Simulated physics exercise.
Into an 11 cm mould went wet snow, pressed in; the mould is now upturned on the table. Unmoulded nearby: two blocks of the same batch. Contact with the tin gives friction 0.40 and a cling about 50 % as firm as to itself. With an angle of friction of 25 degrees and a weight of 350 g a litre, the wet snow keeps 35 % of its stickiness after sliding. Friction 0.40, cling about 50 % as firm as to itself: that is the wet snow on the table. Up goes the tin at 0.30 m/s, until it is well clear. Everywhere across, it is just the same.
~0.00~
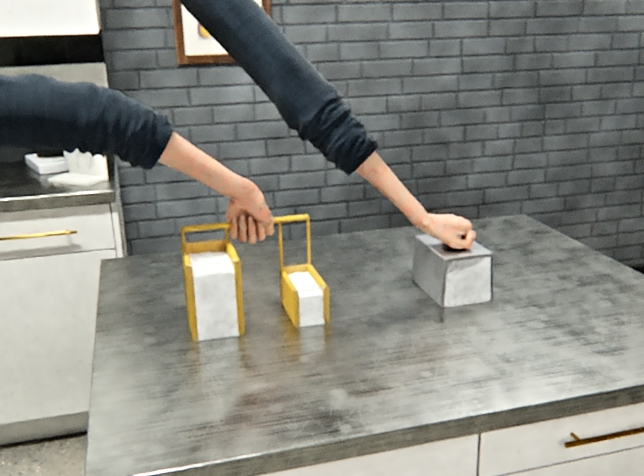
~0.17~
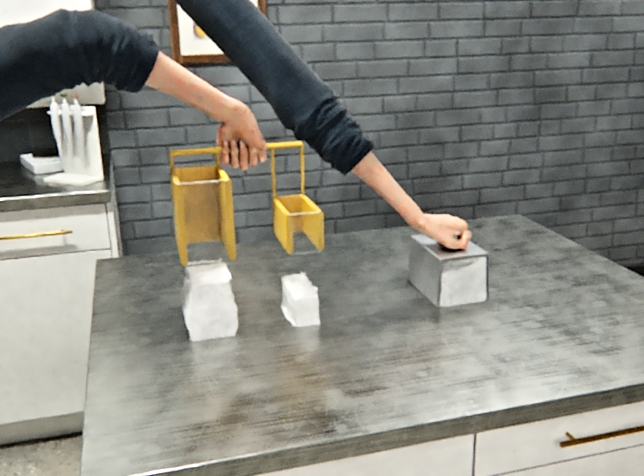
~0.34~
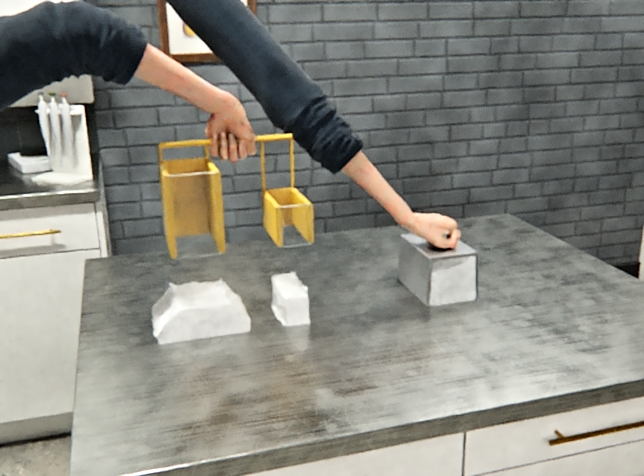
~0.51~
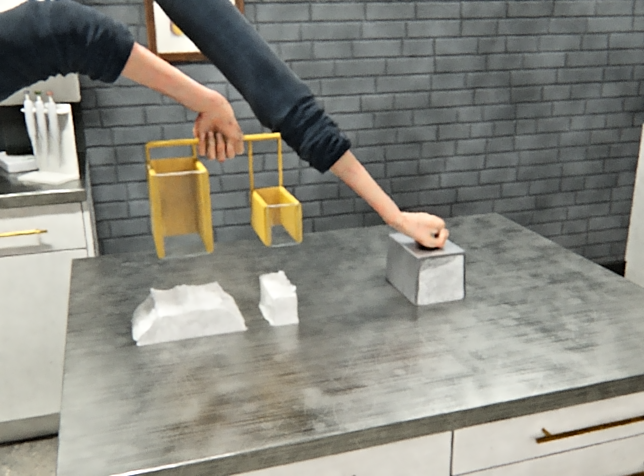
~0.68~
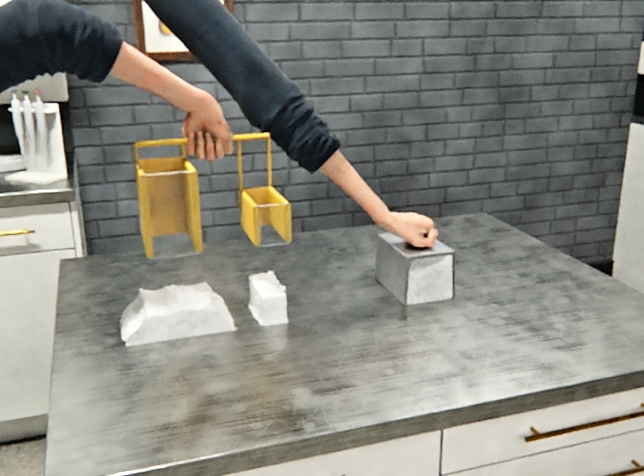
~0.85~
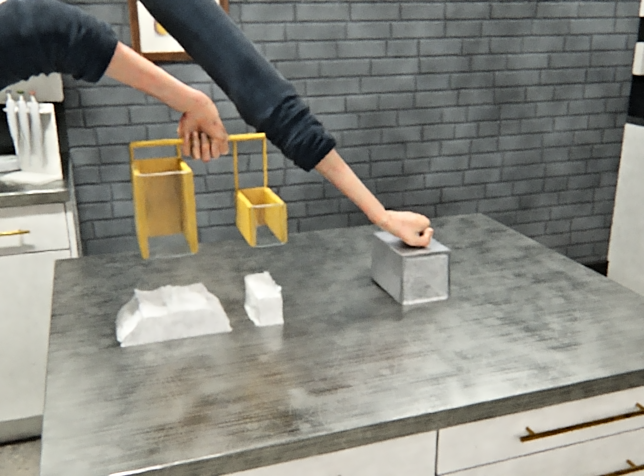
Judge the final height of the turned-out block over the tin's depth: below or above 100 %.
Look for a value falling short of 100 %.
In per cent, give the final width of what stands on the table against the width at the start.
170 %.
After 1.09 s, the tin is up by 7.2 cm.
After 1.38 s, the tin is up by 16 cm; what stands on the table is 65 % of the tin's depth.
After 1.67 s, the tin is up by 23 cm; what stands on the table is 62 % of the tin's depth.
After 1.96 s, the tin is up by 23 cm; what stands on the table is 62 % of the tin's depth.
After 2.06 s, at the end, the tin is up by 23 cm; what stands on the table is 62 % of the tin's depth.
